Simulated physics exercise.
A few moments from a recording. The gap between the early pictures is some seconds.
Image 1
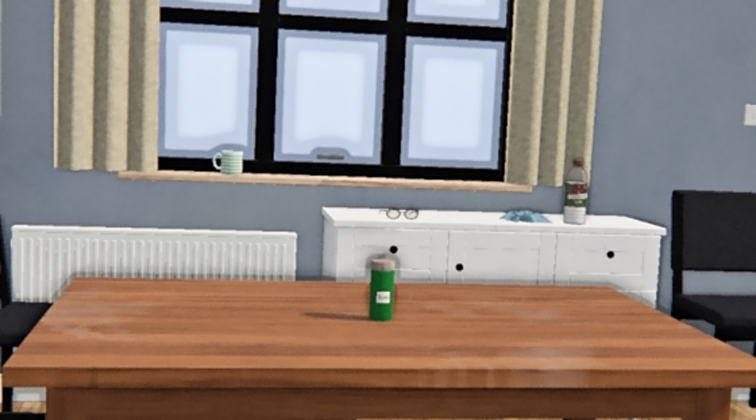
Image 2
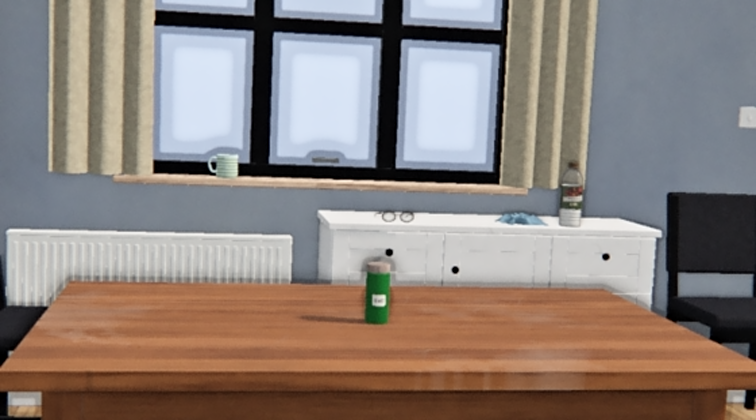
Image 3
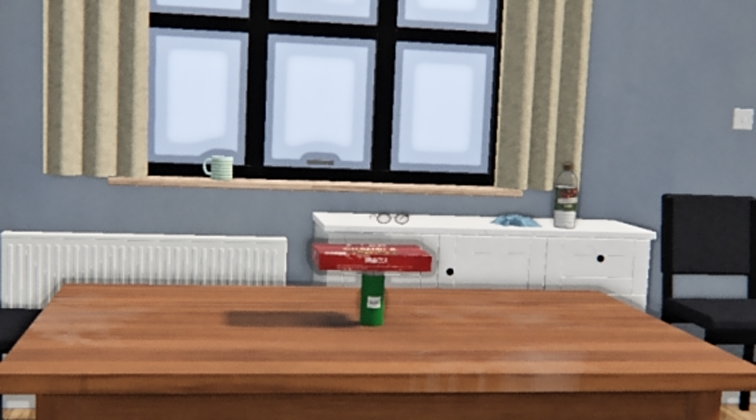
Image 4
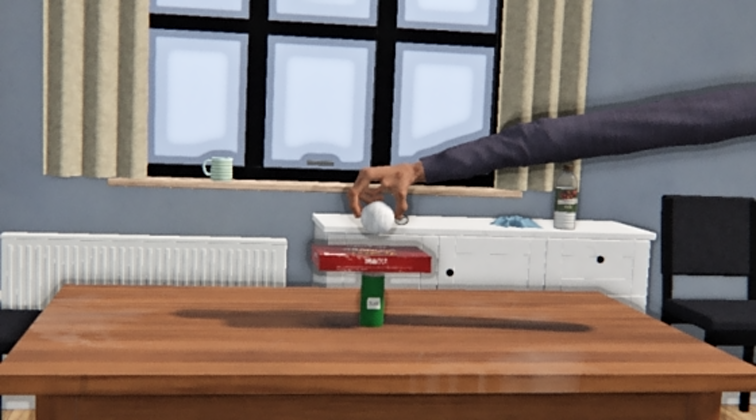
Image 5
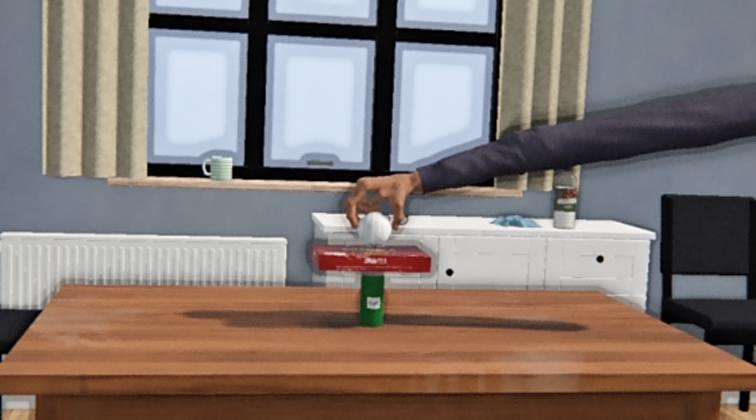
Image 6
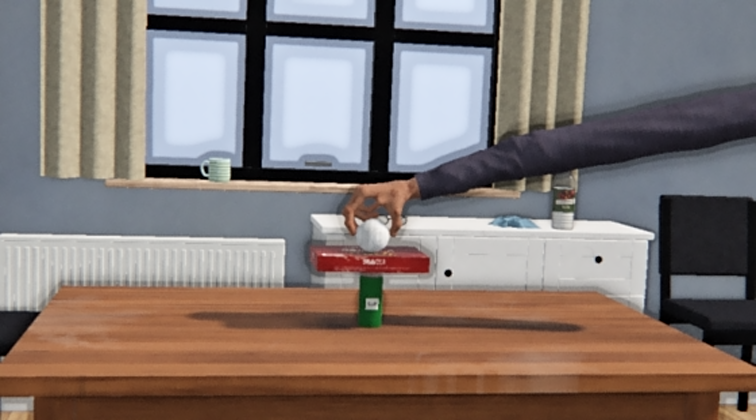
Dining room with a green shaker on a wooden table, a red box appearing on top, then a hand lowering a white onion onto it.
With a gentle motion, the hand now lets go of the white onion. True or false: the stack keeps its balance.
True.
Then, 0.20 s after the last picture, nothing has stirred.
Then, 0.40 s after the last picture, white onion resting near (372, 236).
At rest, all 3 in place. Seen from the same camera at the end, white onion near (372, 236). The stack stays up.
